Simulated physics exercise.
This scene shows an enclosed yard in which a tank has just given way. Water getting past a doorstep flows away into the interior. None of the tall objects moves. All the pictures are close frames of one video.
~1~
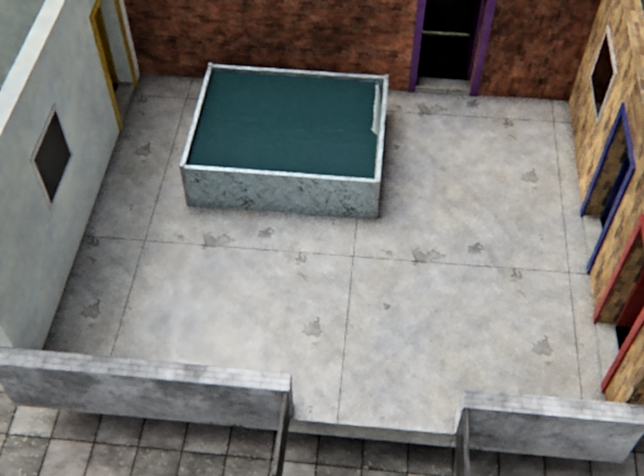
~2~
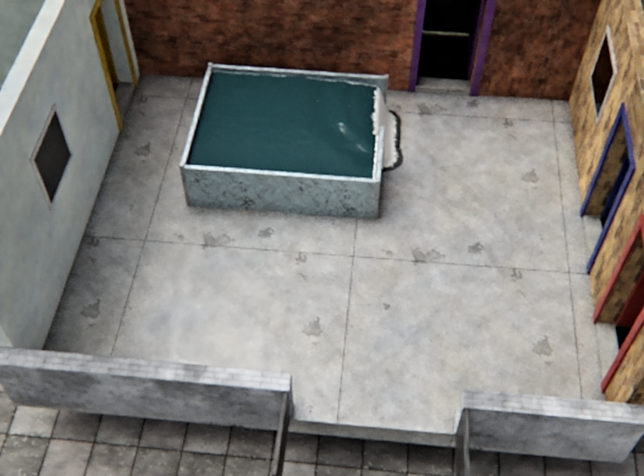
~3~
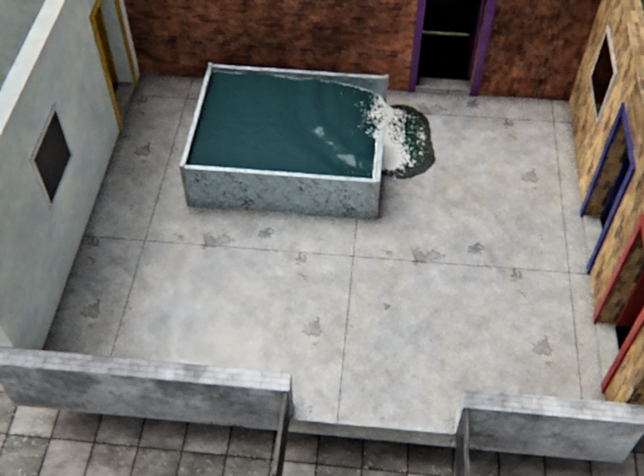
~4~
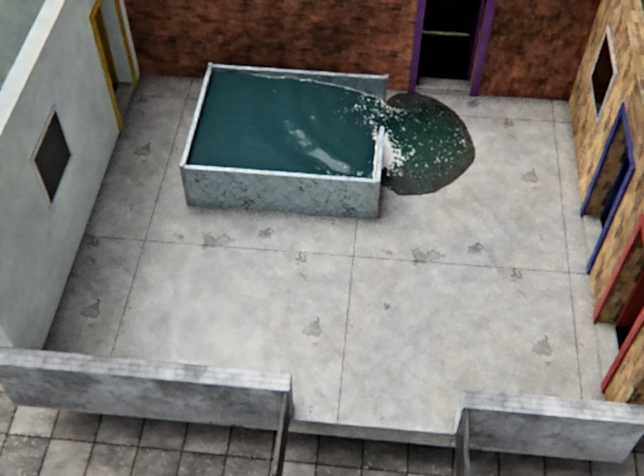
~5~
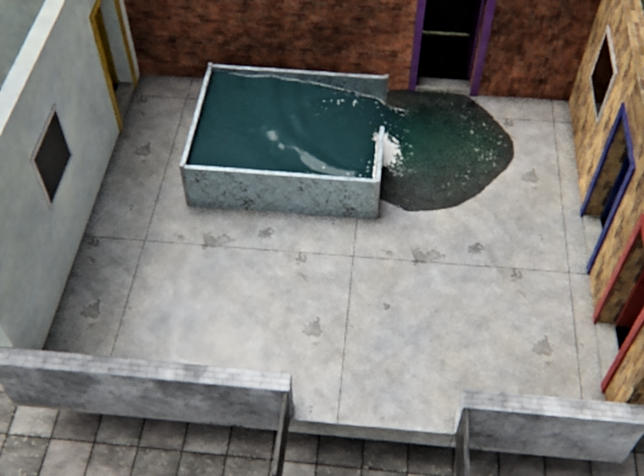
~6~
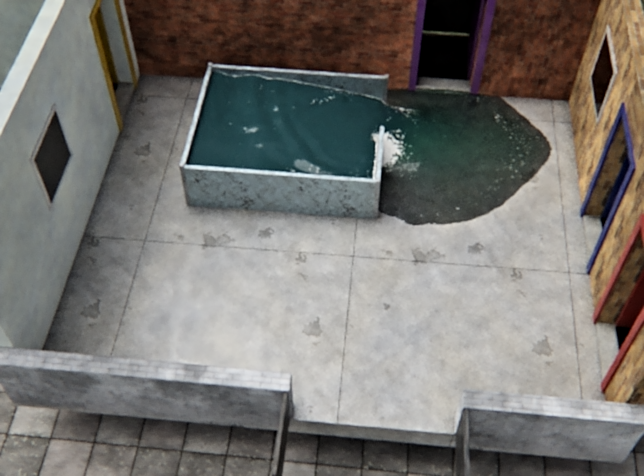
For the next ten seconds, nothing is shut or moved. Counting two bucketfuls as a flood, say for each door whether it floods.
Door by door: Yellow door - not flooded; blue door - flooded; purple door - flooded; red door - flooded.
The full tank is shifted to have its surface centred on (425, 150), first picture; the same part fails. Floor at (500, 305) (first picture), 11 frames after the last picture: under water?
That spot is reached by the flood.
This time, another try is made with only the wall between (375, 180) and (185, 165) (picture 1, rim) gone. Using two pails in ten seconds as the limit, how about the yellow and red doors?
The yellow door ends up above, while the red door ends up above.
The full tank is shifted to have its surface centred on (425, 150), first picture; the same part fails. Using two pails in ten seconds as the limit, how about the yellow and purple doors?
The way I see it, yellow tops the mark and purple stays short of it.
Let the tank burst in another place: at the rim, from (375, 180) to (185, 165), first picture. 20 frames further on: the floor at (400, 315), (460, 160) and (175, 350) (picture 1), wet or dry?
Taking the spots in turn: Swamped, untouched and swamped.
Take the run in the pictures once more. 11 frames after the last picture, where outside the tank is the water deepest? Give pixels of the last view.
Close to (526, 109), I'd say.
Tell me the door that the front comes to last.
The door marked yellow.
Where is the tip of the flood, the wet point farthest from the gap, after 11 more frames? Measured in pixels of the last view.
Look around (584, 327).
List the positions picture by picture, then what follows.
Still water in the tank at (289, 124), in the first frame.
The front is at (386, 112), out from the gap at (380, 129), in the second frame.
The front is at (421, 169), out from the gap at (380, 130), in the third frame.
Water pours out at (380, 131) and has run to (468, 158), in the fourth frame.
The front is at (507, 158), out from the gap at (380, 131), in the fifth frame.
Water pours out at (380, 130) and has run to (545, 146), in the sixth frame.
A moment on, water covers 25 % of the floor; the yellow door not reached, the blue door wet at the sill, nothing in, the purple door under two buckets in, the red door not reached.
Next, water covers 25 % of the floor; the yellow door not reached, the blue door under two buckets in, the purple door over two buckets in, the red door not reached.
Then, water covers 35 % of the floor; the yellow door not reached, the blue door over two buckets in, the purple door far over two buckets in, the red door wet at the sill, nothing in.
Later, water covers 60 % of the floor; the yellow door not reached, the blue door far over two buckets in, the purple door far over two buckets in, the red door over two buckets in.
In the end, water covers 95 % of the floor; the yellow door wet at the sill, nothing in, the blue door far over two buckets in, the purple door far over two buckets in, the red door far over two buckets in.
